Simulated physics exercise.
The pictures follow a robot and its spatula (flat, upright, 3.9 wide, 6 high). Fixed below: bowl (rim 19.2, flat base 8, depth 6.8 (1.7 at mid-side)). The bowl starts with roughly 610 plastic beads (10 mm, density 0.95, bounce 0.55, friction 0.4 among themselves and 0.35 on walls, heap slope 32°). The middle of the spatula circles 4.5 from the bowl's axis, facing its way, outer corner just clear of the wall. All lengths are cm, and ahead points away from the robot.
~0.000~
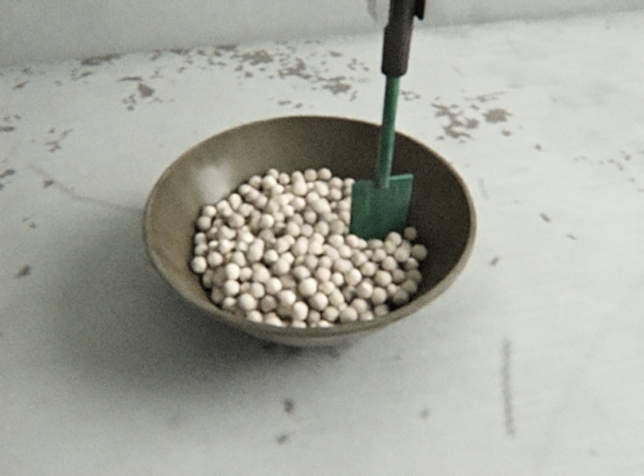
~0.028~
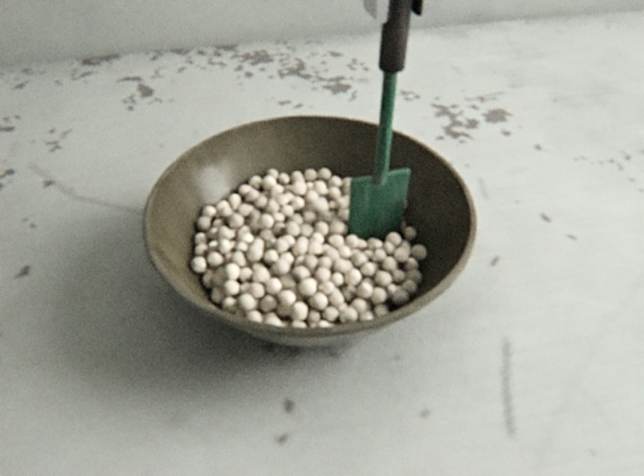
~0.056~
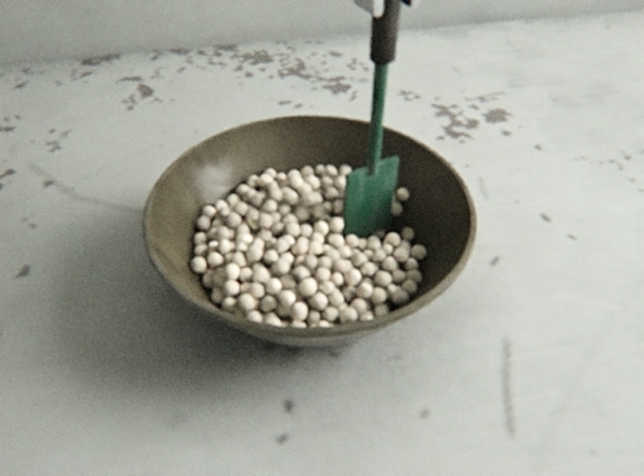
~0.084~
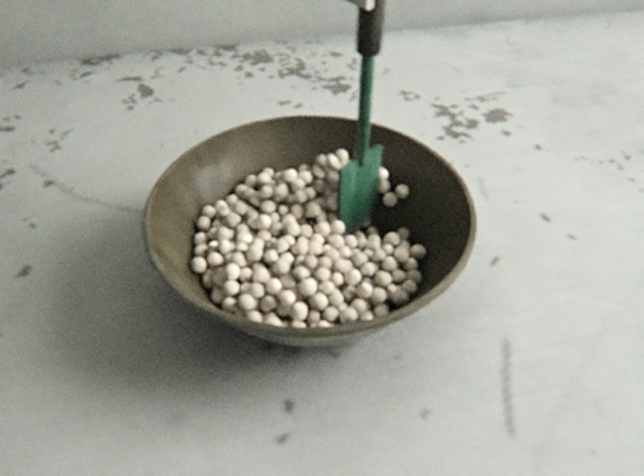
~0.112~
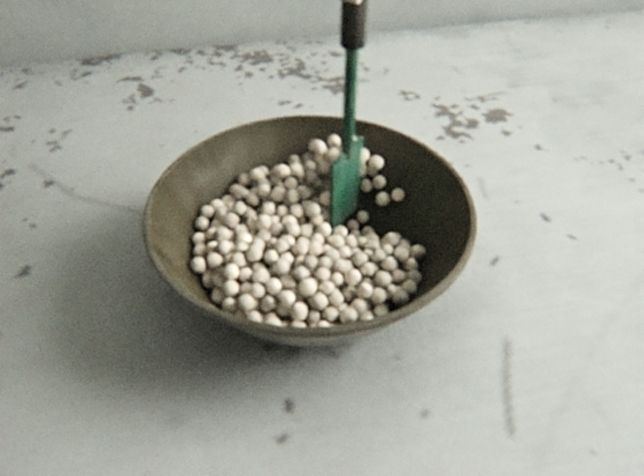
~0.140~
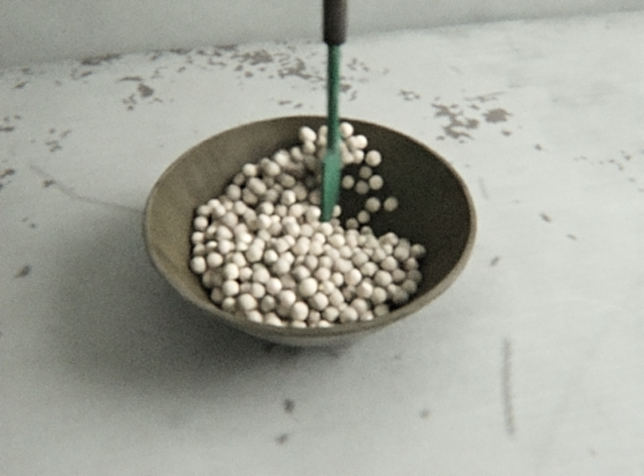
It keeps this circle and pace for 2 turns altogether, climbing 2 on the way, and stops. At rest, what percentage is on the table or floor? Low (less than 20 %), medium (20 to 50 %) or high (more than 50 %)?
Answer: Low; less than 20 % of the plastic beads finish on the table or floor.
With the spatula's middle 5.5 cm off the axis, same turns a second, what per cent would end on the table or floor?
Then about 5 per cent.
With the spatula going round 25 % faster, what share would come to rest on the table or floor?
Then about 10 per cent.
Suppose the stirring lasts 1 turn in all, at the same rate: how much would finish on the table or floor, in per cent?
Then about 0 per cent.
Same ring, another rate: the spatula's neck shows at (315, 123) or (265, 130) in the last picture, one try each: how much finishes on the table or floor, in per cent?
About 10 and 30 per cent.
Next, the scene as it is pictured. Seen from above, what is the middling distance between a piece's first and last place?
Some 7 cm.
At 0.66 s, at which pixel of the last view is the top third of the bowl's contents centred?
Near (394, 233).
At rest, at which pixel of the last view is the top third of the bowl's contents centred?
Around (337, 224).
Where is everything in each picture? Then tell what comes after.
Spatula neck at (385, 159), 0° round; upper third of the load around (299, 243), from x 200 to 420, top at y 175; 612 in the bowl, in the first frame.
Spatula neck at (382, 155), 5° round; upper third of the load around (299, 243), from x 200 to 420, top at y 175, in the second frame.
Spatula neck at (374, 145), 18° round; upper third of the load around (301, 235), from x 200 to 420, top at y 170, in the third frame.
Spatula neck at (363, 137), 32° round; upper third of the load around (300, 229), from x 200 to 420, top at y 155, in the fourth frame.
Spatula neck at (348, 130), 46° round; upper third of the load around (298, 222), from x 200 to 415, top at y 140, in the fifth frame.
Spatula neck at (332, 126), 60° round; upper third of the load around (291, 216), from x 200 to 415, top at y 130; 612 in the bowl, in the sixth frame.
After 0.66 s, 320° round, highest piece 8 above the table; 591 in the bowl, 18 on the table or floor, 3 in flight or on the tool.
After 1.17 s, 220° round, highest piece 8 above the table; 588 in the bowl, 24 on the table or floor.
After 1.63 s, 0° round, highest piece 7 above the table; 587 in the bowl, 25 on the table or floor.
After 2.33 s, 0° round, highest piece 7 above the table; 587 in the bowl, 25 on the table or floor.
At rest, 587 in the bowl, 25 on the table or floor. That is 4 % on the table or floor.
